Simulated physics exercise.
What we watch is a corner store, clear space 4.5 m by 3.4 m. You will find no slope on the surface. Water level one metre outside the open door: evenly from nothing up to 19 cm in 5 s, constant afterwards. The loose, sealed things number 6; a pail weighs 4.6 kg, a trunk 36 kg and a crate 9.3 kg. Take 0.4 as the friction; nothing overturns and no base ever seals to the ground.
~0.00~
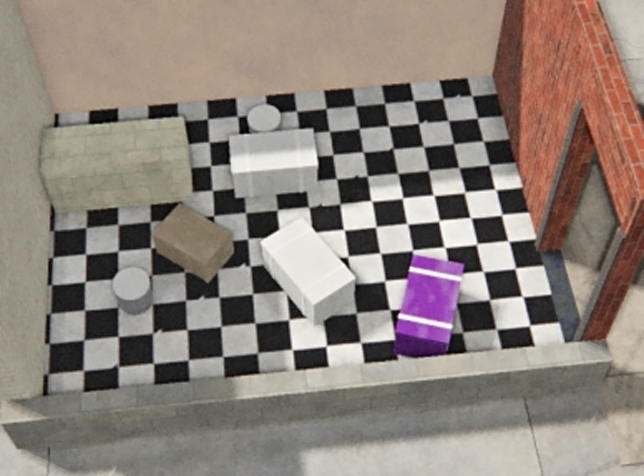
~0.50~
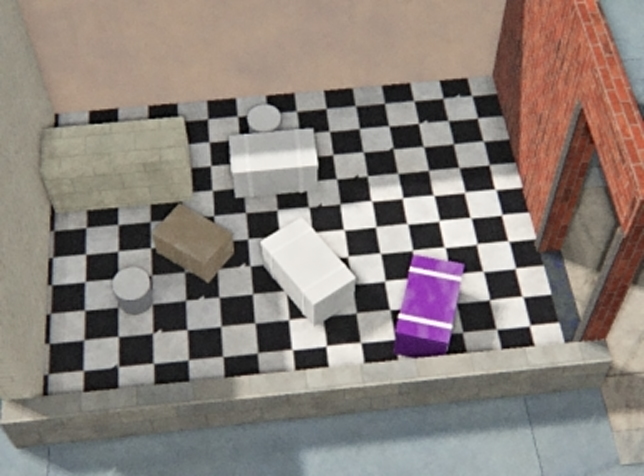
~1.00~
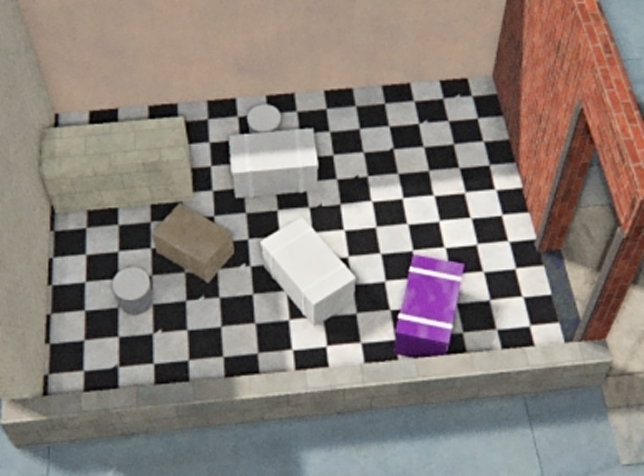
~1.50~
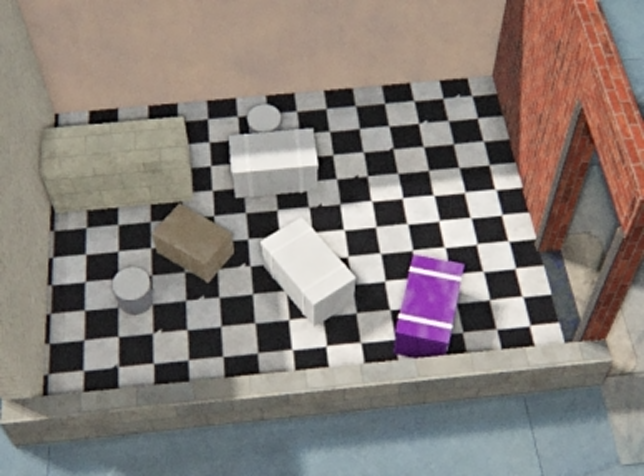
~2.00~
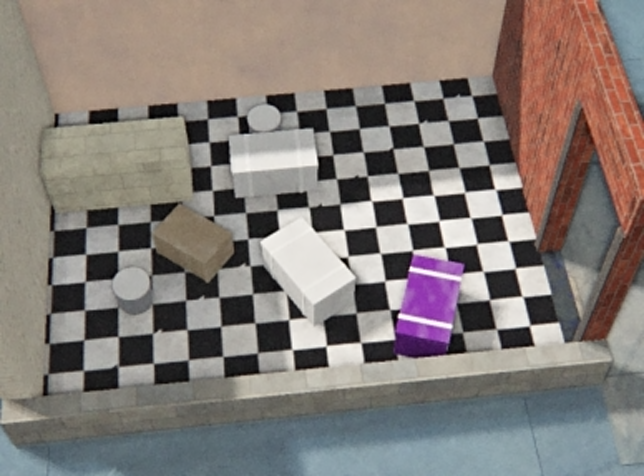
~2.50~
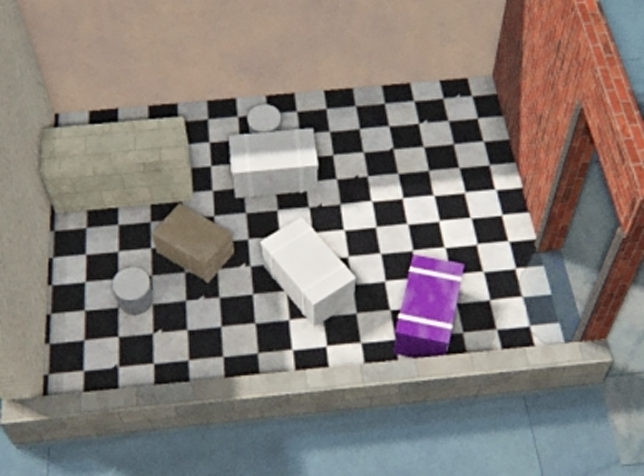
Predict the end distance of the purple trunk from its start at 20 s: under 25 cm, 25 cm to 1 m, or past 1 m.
The purple trunk ends up past 1 m from its start.
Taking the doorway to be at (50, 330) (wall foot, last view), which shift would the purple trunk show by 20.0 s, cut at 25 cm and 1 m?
By then the purple trunk has been carried a long way.
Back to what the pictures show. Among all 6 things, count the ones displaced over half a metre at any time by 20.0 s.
By my tally, 6.
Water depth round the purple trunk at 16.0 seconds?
Depth: About 11 cm.
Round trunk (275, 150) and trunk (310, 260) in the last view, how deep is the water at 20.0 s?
Close to 15 and 15 centimetres.
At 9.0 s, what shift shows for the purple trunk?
Around 50 cm from the start by that time.
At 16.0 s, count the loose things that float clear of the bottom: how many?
6.
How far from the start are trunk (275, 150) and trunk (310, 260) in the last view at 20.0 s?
Shifts: 100 cm / 140 cm.
After 4.0 s the purple trunk is near (431, 298), 0.0 m from its start, aground; 0 afloat.
After 9.0 s the purple trunk is near (378, 289), 0.5 m from its start, aground; 0 afloat.
After 16.0 s the purple trunk is near (306, 272), 1.1 m from its start, afloat; 6 afloat.
After 20.0 s the purple trunk is near (145, 248), 2.5 m from its start, afloat; 6 afloat.
